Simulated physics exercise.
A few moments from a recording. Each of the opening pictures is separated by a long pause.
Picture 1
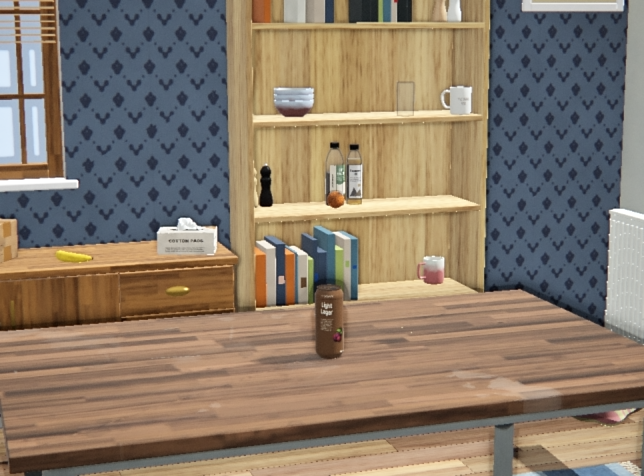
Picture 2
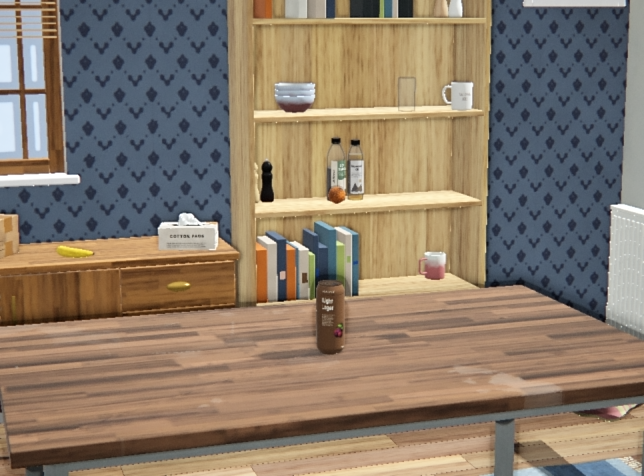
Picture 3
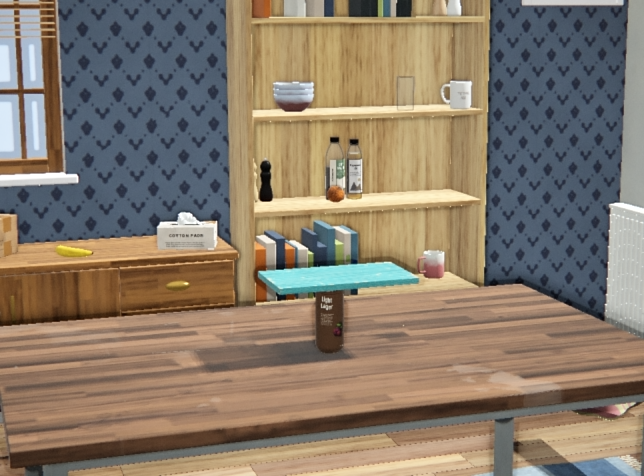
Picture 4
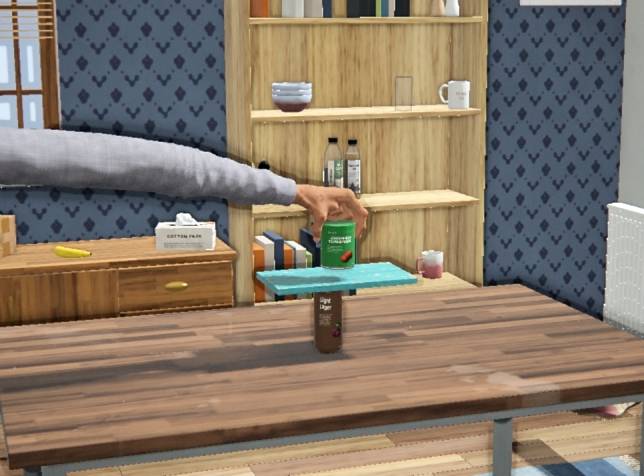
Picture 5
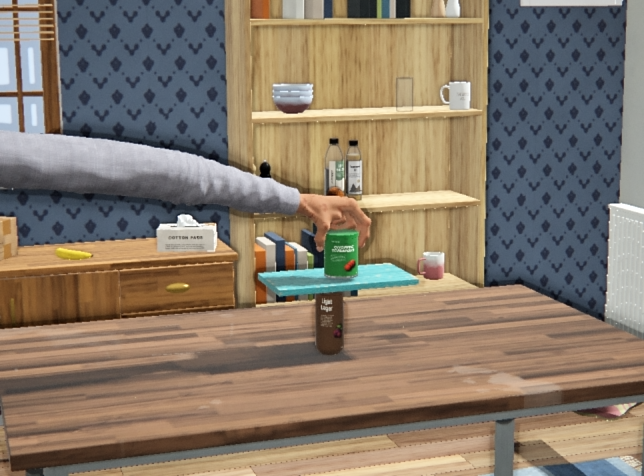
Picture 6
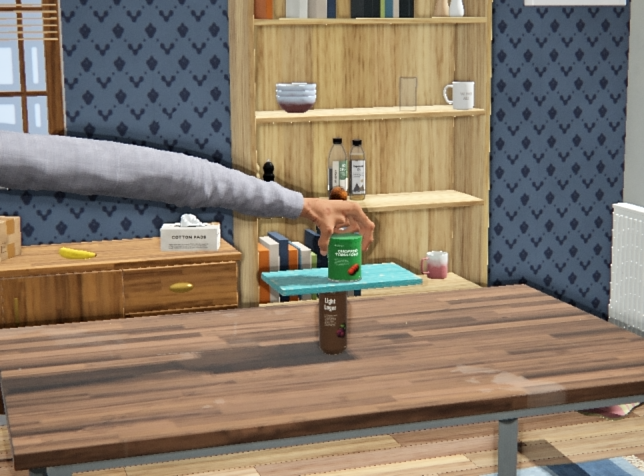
On a wooden table, a turquoise board appears atop a brown can, then a hand lowers a green tin onto it.
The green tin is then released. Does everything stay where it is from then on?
Yes - the stack will stay as built.
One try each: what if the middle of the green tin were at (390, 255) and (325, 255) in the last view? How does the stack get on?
Try one: The stack collapses; try two: The stack remains standing.
Then, 0.20 s past the last view, nothing moves.
Then, 0.30 s past the last view, green tin resting near (345, 258).
Finally, all 3 still in place. Final places as the last picture's camera would see them, green tin near (345, 258). The stack holds.
